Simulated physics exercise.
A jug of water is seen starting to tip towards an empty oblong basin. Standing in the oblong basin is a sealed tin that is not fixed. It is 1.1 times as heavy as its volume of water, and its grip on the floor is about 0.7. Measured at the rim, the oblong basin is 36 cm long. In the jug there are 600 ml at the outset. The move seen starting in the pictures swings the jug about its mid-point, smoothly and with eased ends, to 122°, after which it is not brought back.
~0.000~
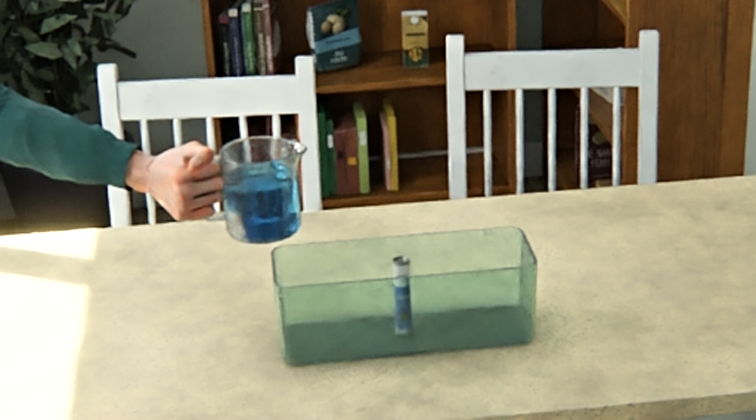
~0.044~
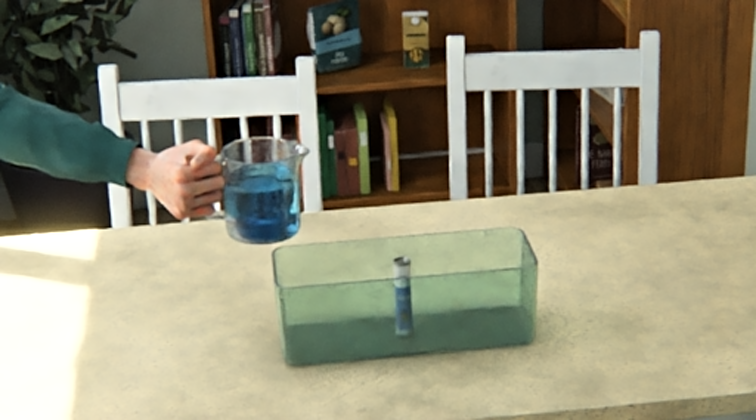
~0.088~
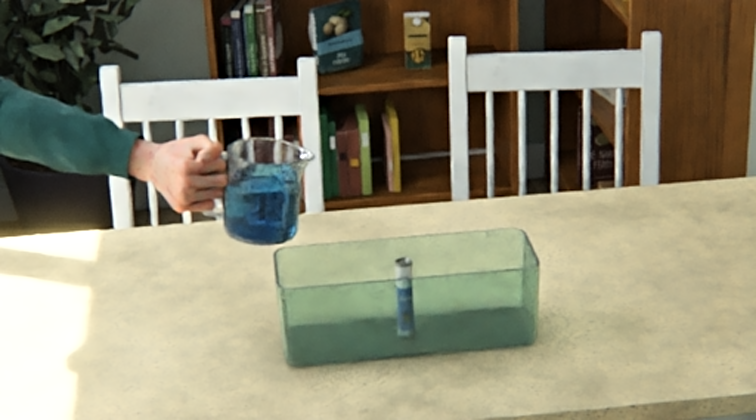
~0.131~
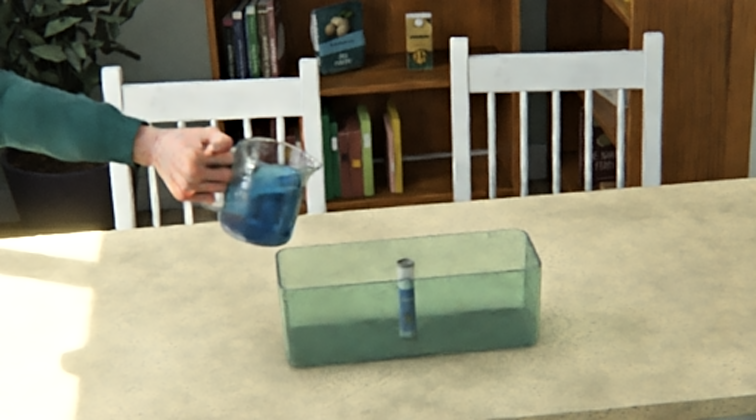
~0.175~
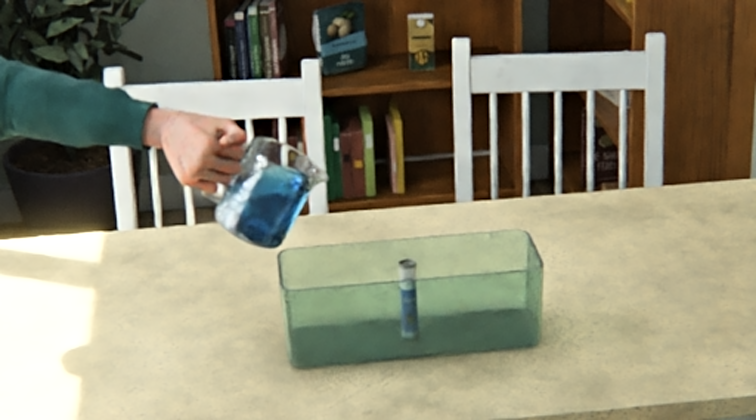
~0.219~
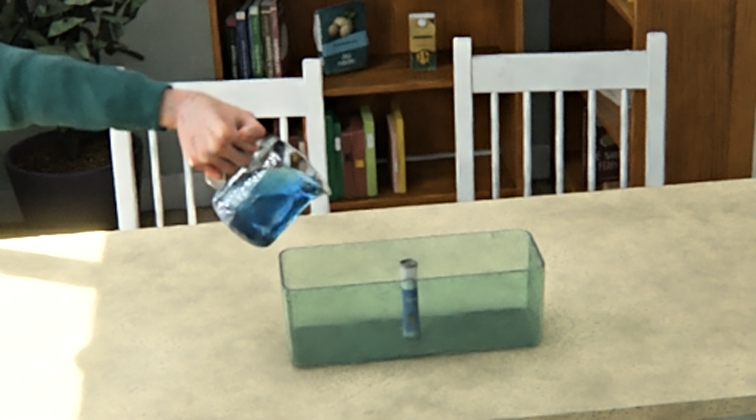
In the video, a hand in a green sleeve holds a clear jug of blue water above a table, then steadily tilts it rightward towards a greenish see-through oblong basin with a small upright tin in it.
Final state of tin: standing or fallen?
It is not overturned.
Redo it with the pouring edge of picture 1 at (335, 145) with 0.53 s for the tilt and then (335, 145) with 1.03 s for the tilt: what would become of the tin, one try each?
First it goes over; then it falls.
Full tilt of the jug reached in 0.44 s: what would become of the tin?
Holds steady.
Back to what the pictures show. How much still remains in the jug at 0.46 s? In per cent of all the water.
About 46 percent.
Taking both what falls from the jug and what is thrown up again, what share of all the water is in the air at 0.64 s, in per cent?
6 in a hundred, give or take.
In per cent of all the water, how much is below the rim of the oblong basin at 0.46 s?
Near 28 in a hundred.
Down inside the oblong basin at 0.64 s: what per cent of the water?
Near 88 in a hundred.
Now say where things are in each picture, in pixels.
Tilt 0°; pouring edge (307, 147); surface from (224, 176) to (295, 171); the oblong basin's rim runs from (273, 268) to (530, 247); the tin's top is at (401, 263), in the first picture.
Tilt 2°; pouring edge (310, 150); surface from (225, 177) to (296, 171), in the second picture.
Tilt 8°; pouring edge (316, 155); surface from (228, 178) to (299, 173), in the third picture.
Tilt 18°; pouring edge (323, 165); surface from (230, 180) to (304, 174), in the fourth picture.
Tilt 30°; pouring edge (329, 178); surface from (227, 189) to (311, 178), in the fifth picture.
Tilt 45°; pouring edge (332, 192); surface from (219, 191) to (319, 183), in the sixth picture.
Then, 0.46 s in, the tilt is 117° and 46 per cent is still to pour; the tin stands where it began.
Then, 0.64 s in, the tilt is 122° and 5 per cent is still to pour; the tin stands where it began.
Then, 0.83 s in, the tilt is 122° and 0 per cent is still to pour; the tin stands where it began.
Then, 1.03 s in, the tilt is 122° and 0 per cent is still to pour; the tin stands where it began.
Finally, the tin stands where it began.
